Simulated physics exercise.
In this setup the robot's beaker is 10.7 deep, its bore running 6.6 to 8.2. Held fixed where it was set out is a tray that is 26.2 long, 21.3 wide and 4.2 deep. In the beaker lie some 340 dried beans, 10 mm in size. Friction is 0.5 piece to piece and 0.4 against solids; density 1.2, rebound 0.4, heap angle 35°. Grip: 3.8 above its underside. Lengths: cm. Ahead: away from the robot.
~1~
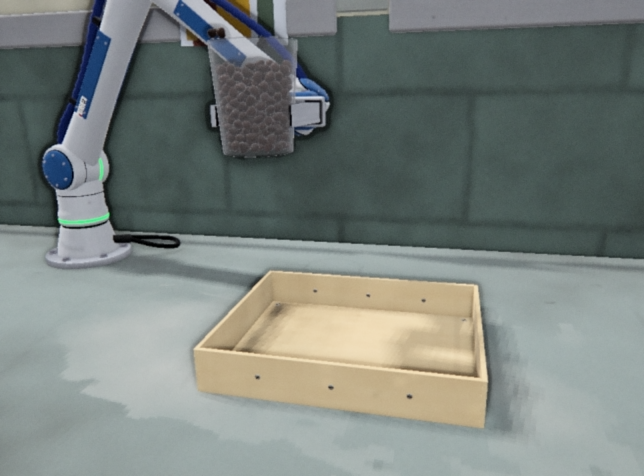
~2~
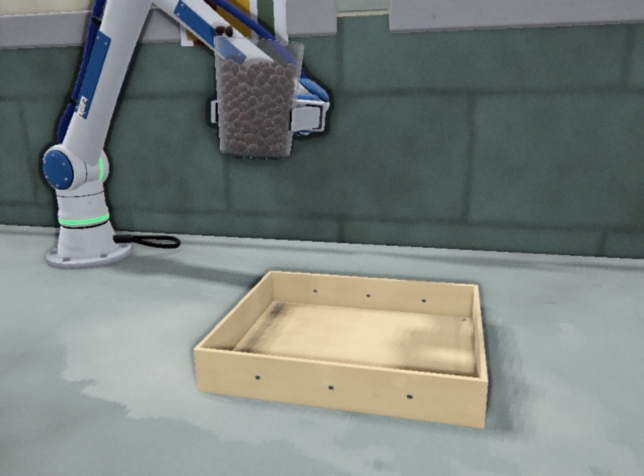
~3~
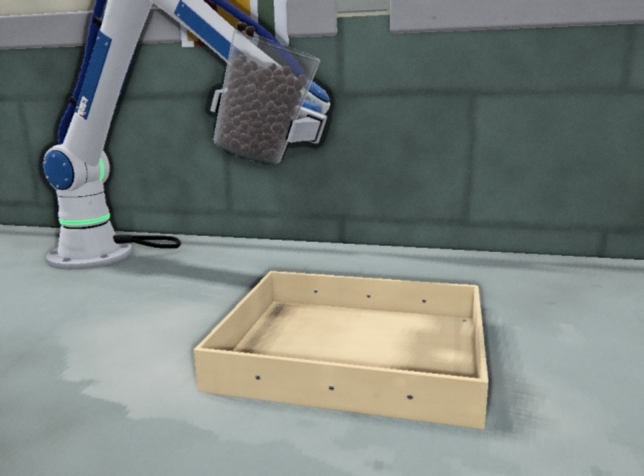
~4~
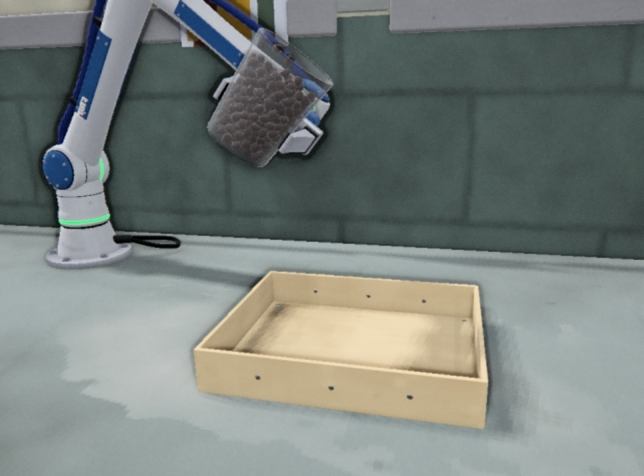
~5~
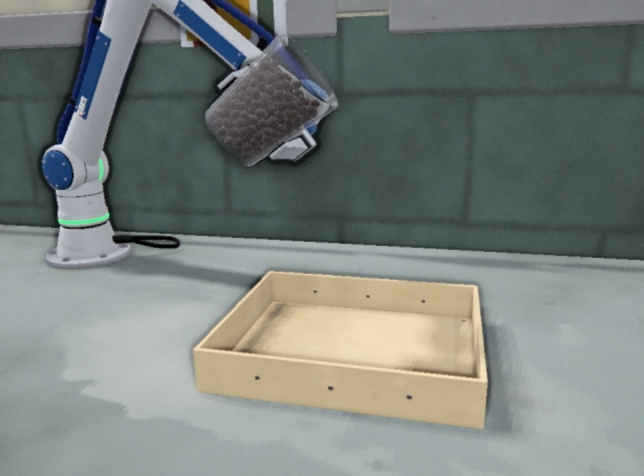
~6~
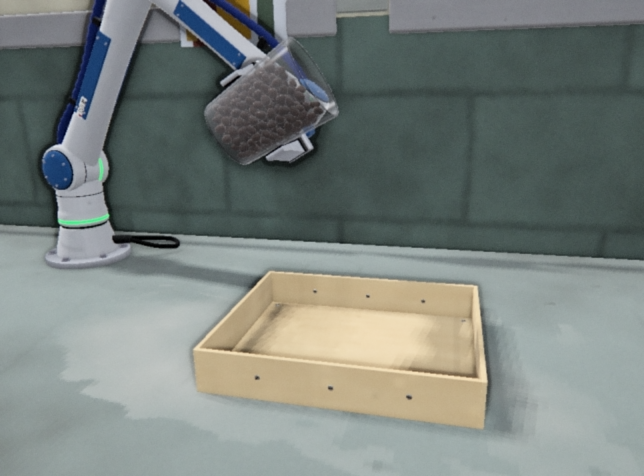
A white and blue robot arm at the upper left tilts a clear beaker of brown dried beans steadily to the right, starting nearly upright and ending steeply slanted, with the beans shifting inside. Below sits an empty, pale wooden tray on a grey surface, before a dark green block wall. The view is from the front, slightly above, and the camera stays still.
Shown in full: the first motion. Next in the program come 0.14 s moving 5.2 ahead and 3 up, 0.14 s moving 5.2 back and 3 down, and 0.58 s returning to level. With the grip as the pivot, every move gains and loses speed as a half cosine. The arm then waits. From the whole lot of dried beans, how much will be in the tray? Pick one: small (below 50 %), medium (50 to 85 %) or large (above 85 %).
Small.
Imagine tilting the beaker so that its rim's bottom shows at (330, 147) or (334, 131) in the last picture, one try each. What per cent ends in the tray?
Roughly 70 per cent, then roughly 50 per cent.
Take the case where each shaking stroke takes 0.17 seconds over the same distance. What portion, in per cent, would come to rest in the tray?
Roughly 15 percent would.
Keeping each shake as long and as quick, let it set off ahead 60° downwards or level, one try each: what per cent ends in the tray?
Roughly 0 per cent, then 20 per cent.
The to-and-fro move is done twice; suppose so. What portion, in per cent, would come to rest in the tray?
Expected share: About 45 %.
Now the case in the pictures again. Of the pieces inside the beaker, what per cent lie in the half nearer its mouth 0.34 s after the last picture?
My estimate is near 40 per cent.
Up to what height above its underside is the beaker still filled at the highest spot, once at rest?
Height at rest: About 8.0 centimetres.
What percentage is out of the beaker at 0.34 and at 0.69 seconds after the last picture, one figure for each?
At the first moment 30 per cent, at the second 30 per cent.
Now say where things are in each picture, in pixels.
In the first frame, beaker middle at (256, 100), level; upper third of the load around (254, 81), from x 210 to 290, top at y 35; 345 in the beaker.
In the second frame, beaker middle at (257, 100), tilted 6° forward; upper third of the load around (257, 81), from x 220 to 290, top at y 30.
In the third frame, beaker middle at (262, 101), tilted 20° forward; upper third of the load around (260, 83), from x 225 to 305, top at y 25.
In the fourth frame, beaker middle at (265, 103), tilted 39° forward; upper third of the load around (264, 87), from x 220 to 310, top at y 50.
In the fifth frame, beaker middle at (268, 106), tilted 53° forward; upper third of the load around (266, 91), from x 215 to 315, top at y 60.
In the sixth frame, beaker middle at (268, 108), tilted 59° forward; upper third of the load around (266, 93), from x 215 to 315, top at y 65; 345 in the beaker.
Then, 0.34 s later, tilted 57° forward, highest piece 28 above the table; 238 in the beaker, 107 in flight or on a rim.
Then, 0.69 s later, tilted 12° forward, highest piece 32 above the table; 236 in the beaker, 103 in the tray, 5 on the table or floor, 1 in flight or on a rim.
Then, 1.06 s later, level, highest piece 30 above the table; 236 in the beaker, 104 in the tray, 5 on the table or floor.
Then, 2.11 s later, level, highest piece 30 above the table; 236 in the beaker, 104 in the tray, 5 on the table or floor.
At rest, 236 in the beaker, 104 in the tray, 5 on the table or floor. That is 30 % in the tray.
